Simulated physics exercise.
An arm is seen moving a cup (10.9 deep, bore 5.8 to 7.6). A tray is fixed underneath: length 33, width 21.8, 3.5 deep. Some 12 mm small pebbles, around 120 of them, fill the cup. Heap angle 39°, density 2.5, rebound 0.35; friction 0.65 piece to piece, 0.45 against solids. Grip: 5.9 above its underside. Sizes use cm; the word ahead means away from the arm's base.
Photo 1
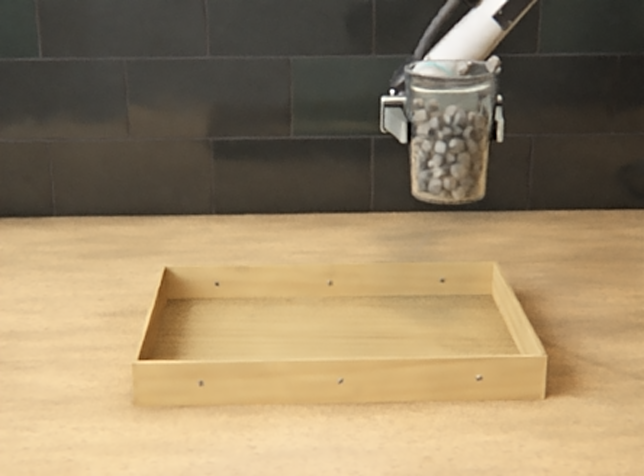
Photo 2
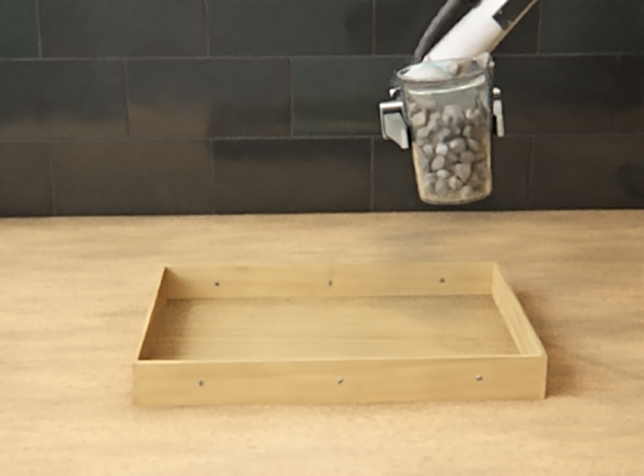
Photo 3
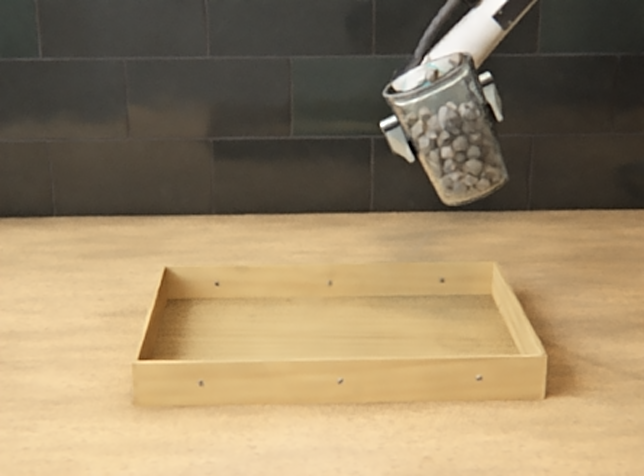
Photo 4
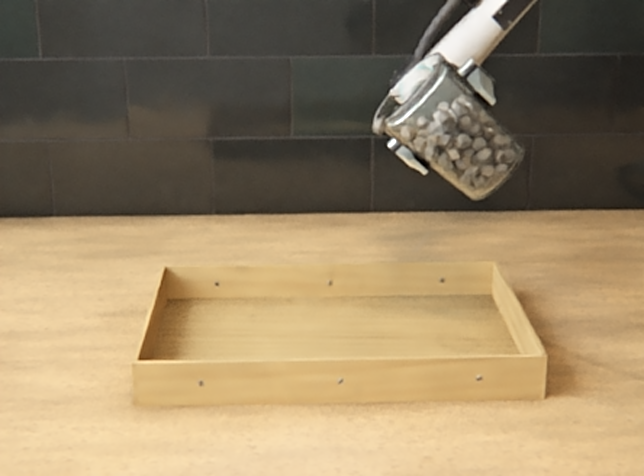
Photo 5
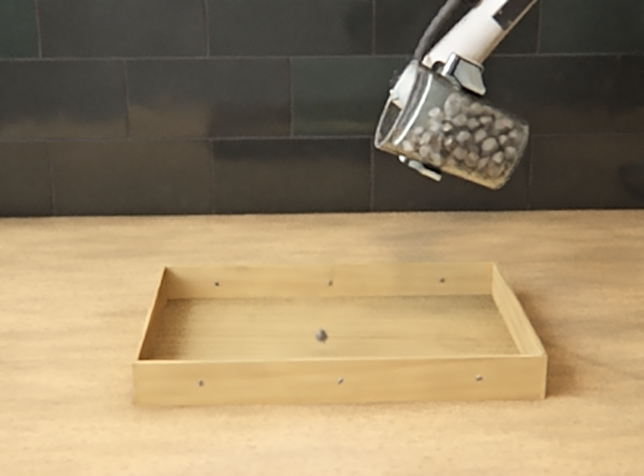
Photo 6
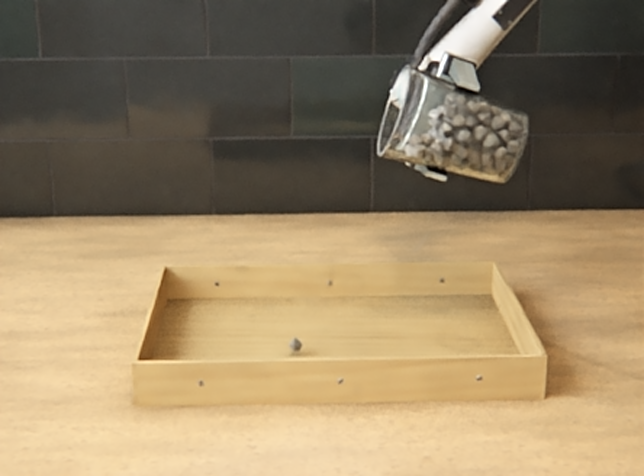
A pale wooden worktop in front of a dark tiled wall is seen from slightly above by a still camera. A shallow, light wooden tray sits empty on the worktop, and above its right side a white and black arm holds a clear cup of grey pebble-like pieces. The arm tilts the cup leftward until it lies nearly sideways, and a single piece drops into the tray and shifts left.
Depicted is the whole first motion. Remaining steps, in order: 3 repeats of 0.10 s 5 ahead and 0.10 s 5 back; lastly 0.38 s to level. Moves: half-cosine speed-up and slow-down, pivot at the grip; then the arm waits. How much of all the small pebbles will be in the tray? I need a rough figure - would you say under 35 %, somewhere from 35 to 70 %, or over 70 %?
I would say somewhere from 35 to 70 %.
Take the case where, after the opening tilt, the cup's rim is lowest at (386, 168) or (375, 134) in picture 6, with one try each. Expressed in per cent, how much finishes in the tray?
About 95 and 20 %.
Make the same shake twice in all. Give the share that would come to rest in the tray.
Estimate: Around 50 %.
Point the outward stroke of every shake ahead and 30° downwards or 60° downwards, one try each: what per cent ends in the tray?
Estimates, in order: 20 % then 10 %.
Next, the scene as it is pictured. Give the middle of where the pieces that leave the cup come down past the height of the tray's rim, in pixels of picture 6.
Centre: Roughly (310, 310).
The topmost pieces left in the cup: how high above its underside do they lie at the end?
Roughly 6.5 centimetres.
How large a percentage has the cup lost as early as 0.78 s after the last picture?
I'd put it at some 55 percent.
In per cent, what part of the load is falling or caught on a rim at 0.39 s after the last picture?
Around 7 percent of the load.
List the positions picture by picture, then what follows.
The first picture shows cup middle at (450, 134), level; upper third of the load around (449, 124), from x 415 to 495, top at y 65; 124 in the cup.
The second picture shows cup middle at (451, 134), tilted 7° forward; upper third of the load around (451, 125), from x 415 to 485, top at y 60.
The third picture shows cup middle at (452, 133), tilted 25° forward; upper third of the load around (454, 125), from x 410 to 495, top at y 60.
The fourth picture shows cup middle at (454, 132), tilted 47° forward; upper third of the load around (461, 124), from x 380 to 510, top at y 100; 123 in the cup, 1 in flight or on a rim.
The fifth picture shows cup middle at (455, 131), tilted 65° forward; upper third of the load around (464, 119), from x 320 to 515, top at y 100; 123 in the cup, 1 in the tray.
The sixth picture shows cup middle at (455, 130), tilted 72° forward; upper third of the load around (469, 117), from x 295 to 515, top at y 100; 123 in the cup, 1 in the tray.
Then, 0.39 s after the last picture, tilted 72° forward, highest piece 22 above the table; 82 in the cup, 33 in the tray, 9 in flight or on a rim.
Then, 0.78 s after the last picture, tilted 38° forward, highest piece 22 above the table; 68 in the tray, 54 in the cup, 1 on the table or floor, 1 in flight or on a rim.
Then, 1.18 s after the last picture, level, highest piece 21 above the table; 69 in the tray, 54 in the cup, 1 on the table or floor.
Then, 2.23 s after the last picture, level, highest piece 21 above the table; 69 in the tray, 54 in the cup, 1 on the table or floor.
Final count, 69 in the tray, 54 in the cup, 1 on the table or floor. That is 56 % in the tray.
